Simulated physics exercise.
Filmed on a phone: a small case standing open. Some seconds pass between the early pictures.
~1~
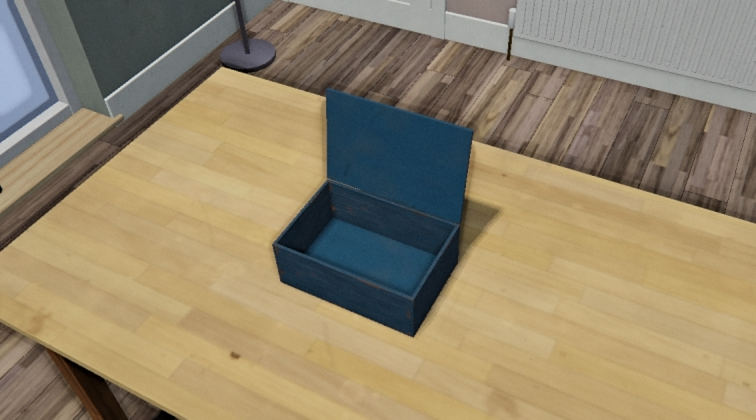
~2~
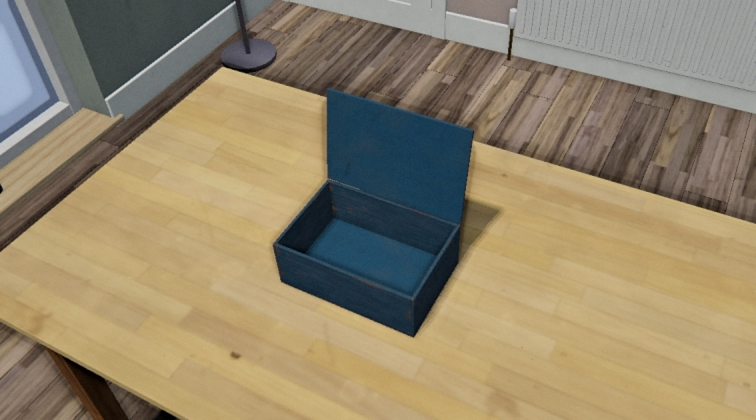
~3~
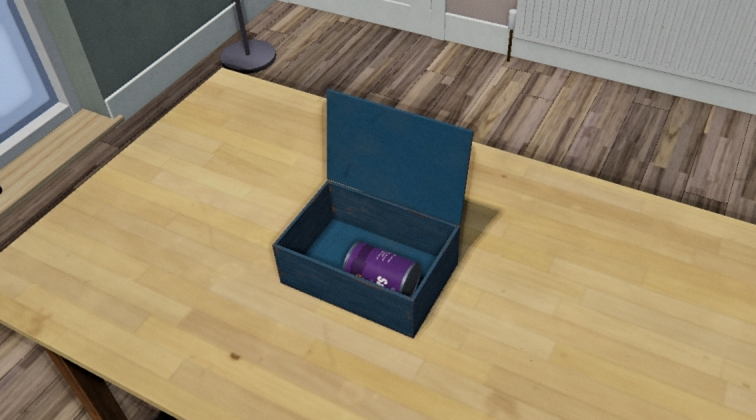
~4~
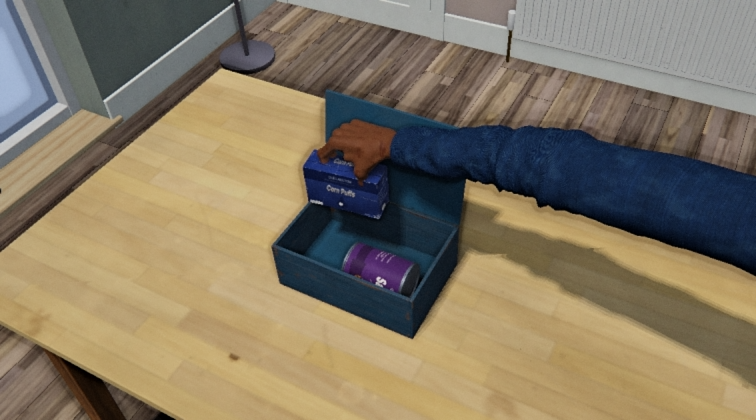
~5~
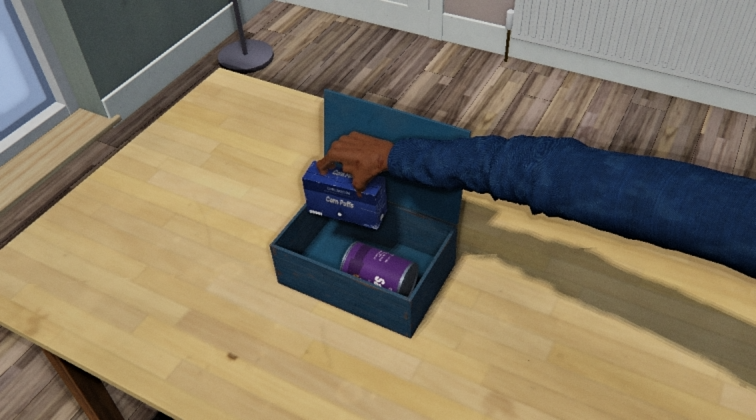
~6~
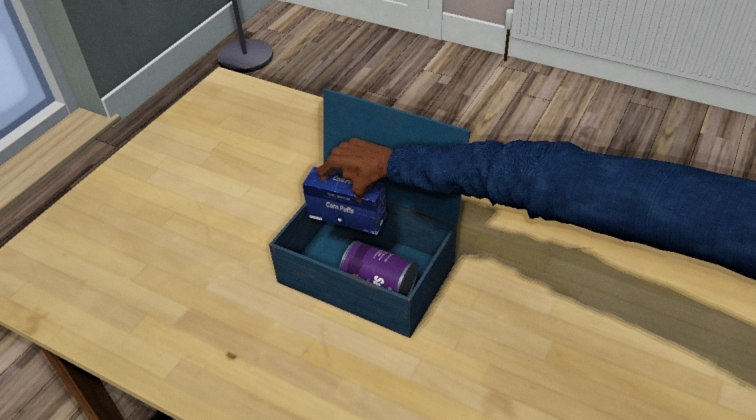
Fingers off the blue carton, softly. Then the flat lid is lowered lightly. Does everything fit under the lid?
As it turns out, it closes.
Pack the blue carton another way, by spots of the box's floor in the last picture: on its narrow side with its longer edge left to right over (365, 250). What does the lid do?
Then it closes.
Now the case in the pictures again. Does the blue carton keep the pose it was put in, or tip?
It keeps its pose.
Then, 0.30 s after the last picture, blue carton slid about its own width near (350, 228).
Then, 1.40 s after the last picture, lid 72° above the rim; blue carton slid about its own width near (349, 228).
Then, 1.90 s after the last picture, lid 41° above the rim; blue carton slid about its own width near (349, 228).
Then, 2.30 s after the last picture, lid 11° above the rim; blue carton slid about its own width near (349, 228).
At rest, lid shut; moved from the start, blue carton; purple tin in place. Seen from the same camera at the end, blue carton near (349, 228).
